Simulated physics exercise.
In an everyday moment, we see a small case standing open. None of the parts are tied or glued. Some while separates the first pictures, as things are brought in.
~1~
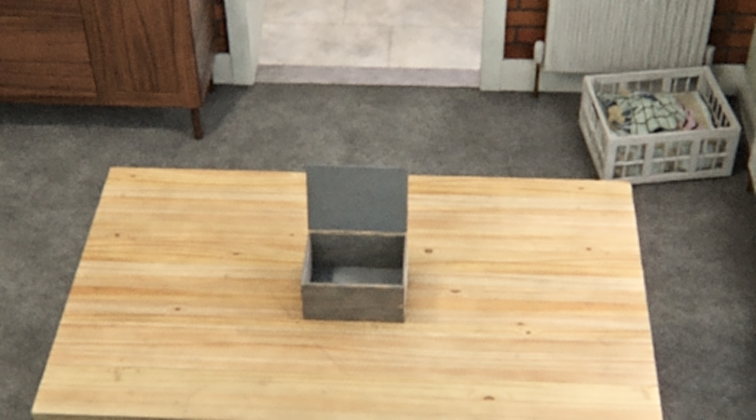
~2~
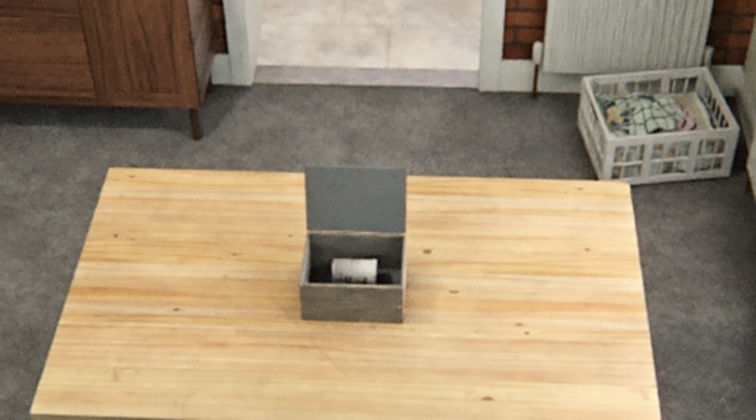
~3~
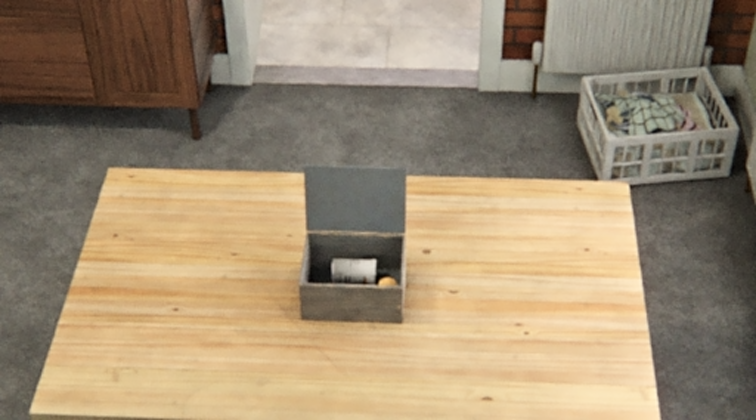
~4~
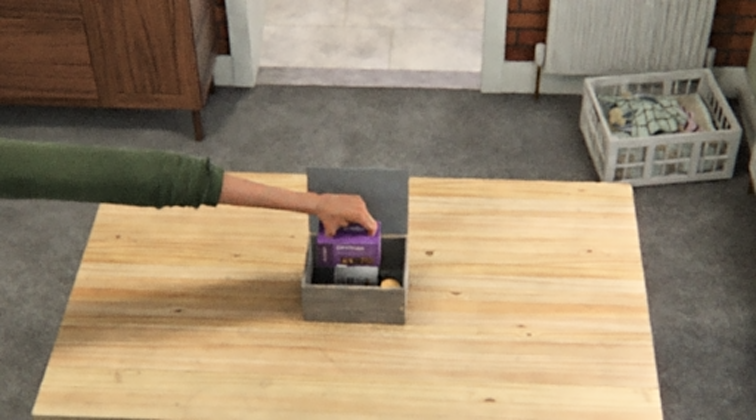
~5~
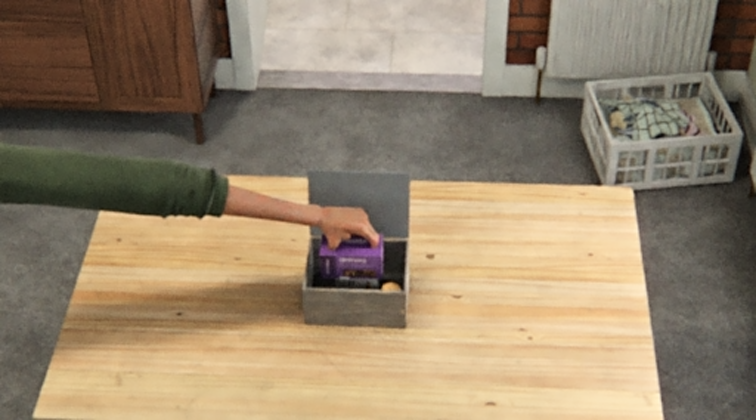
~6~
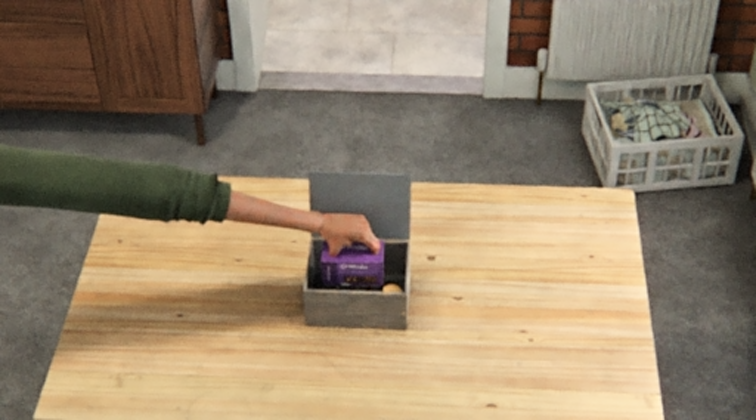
Hand in a green sleeve lowering a purple carton into an open grey box already holding a white tin and small orange object.
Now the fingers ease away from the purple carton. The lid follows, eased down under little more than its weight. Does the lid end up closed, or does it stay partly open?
The lid ends up closed.
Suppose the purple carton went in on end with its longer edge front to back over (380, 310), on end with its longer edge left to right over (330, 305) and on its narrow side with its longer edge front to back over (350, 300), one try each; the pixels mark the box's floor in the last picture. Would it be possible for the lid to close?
Lid: First closed, second open, third open.
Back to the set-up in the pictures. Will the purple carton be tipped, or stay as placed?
It tips.
Then, 1.10 s past the last view, lid starting down; purple carton on its side near (352, 298).
Then, 1.90 s past the last view, lid 41° above the rim; purple carton on its side near (352, 298).
Finally, lid shut; down or leaning hard in the box, purple carton; the other 2 still in place. Final places as the last picture's camera would see them, purple carton near (352, 298).
